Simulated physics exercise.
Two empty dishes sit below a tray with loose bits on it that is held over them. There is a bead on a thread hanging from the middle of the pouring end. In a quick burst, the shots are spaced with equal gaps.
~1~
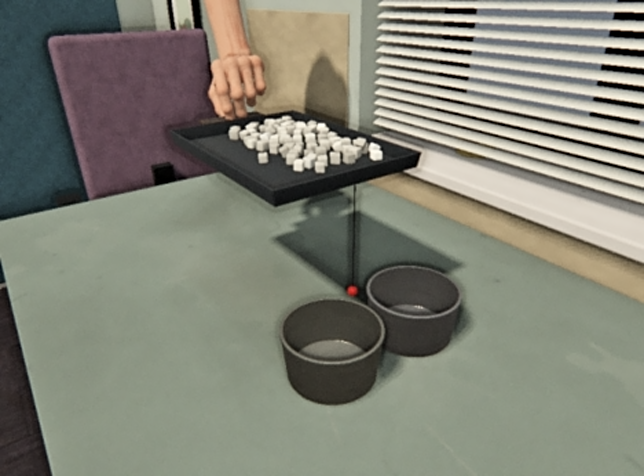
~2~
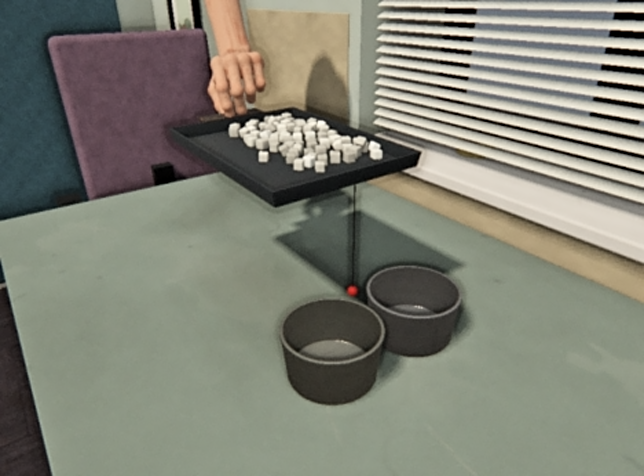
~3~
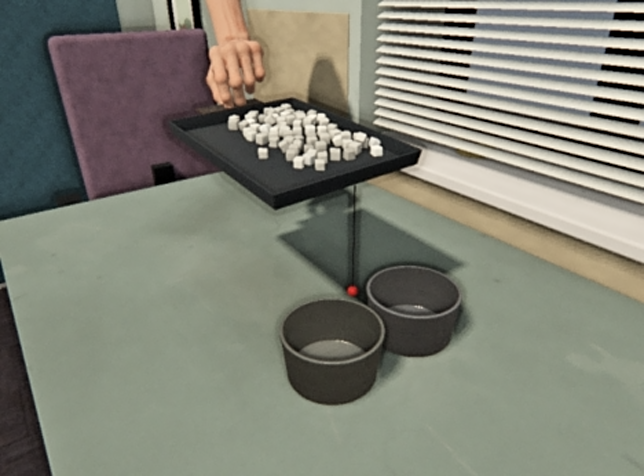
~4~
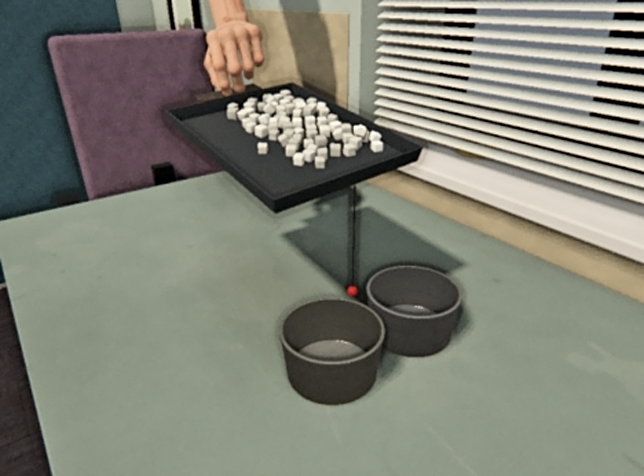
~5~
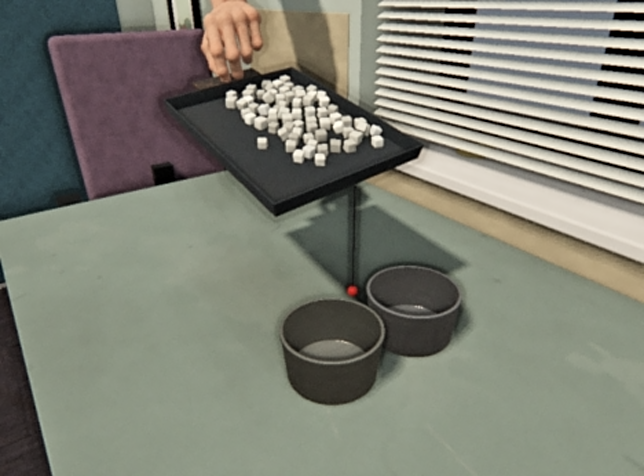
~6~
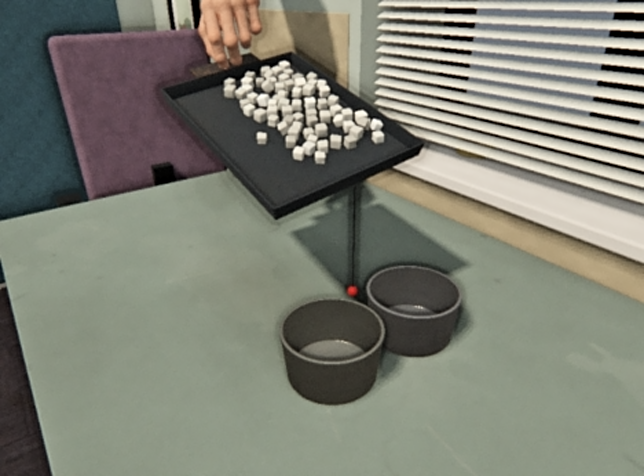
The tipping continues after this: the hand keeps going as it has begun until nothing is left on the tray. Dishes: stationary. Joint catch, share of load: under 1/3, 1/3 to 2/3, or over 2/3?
1/3 to 2/3.
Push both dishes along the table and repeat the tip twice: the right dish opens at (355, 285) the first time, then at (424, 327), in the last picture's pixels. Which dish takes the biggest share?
First try: The dish on the left-hand side; second try: The dish on the left-hand side.
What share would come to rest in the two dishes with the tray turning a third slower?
Near 40 %.
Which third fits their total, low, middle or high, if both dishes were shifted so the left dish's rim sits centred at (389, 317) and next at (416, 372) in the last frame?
For the first spot it's less than a third, and for the next one it's under a third.
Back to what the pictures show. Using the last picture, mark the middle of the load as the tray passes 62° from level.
The load's middle is around (296, 166).
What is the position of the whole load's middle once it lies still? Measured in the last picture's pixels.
Centre at rest, last view: Approx. (314, 390).
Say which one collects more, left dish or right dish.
More ends up in the one on the left.
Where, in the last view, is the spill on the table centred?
At about (276, 428).
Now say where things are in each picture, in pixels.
In the first frame, corners of the pouring end at (274, 189) and (418, 152), level; middle of the load at (298, 140), sugar cubes; left dish at (364, 374); right dish at (446, 329); bead on its thread at (353, 291).
In the second frame, corners of the pouring end at (274, 190) and (418, 151), level; middle of the load at (298, 138).
In the third frame, corners of the pouring end at (274, 193) and (419, 149), tipped barely, lowest at the left corner; middle of the load at (298, 132).
In the fourth frame, corners of the pouring end at (275, 197) and (419, 147), tipped a little, lowest at the left corner; middle of the load at (297, 123).
In the fifth frame, corners of the pouring end at (275, 202) and (420, 144), tipped a little, lowest at the left corner; middle of the load at (297, 114).
In the sixth frame, corners of the pouring end at (275, 206) and (421, 142), tipped clearly, lowest at the left corner; middle of the load at (297, 106); left dish at (364, 374); right dish at (446, 329).
Soon after the last picture, tray tipped steeply; nearly all on the tray; a small part in the air.
A little later, tray tipped past a quarter turn; most on the tray; a stray few in the left dish; a small part outside both; a stray few in the air.
Later still, tray tipped past a quarter turn; about half in the left dish; about half outside both.
By the end, tray tipped past a quarter turn; about half in the left dish; none in the right dish; about half outside both.
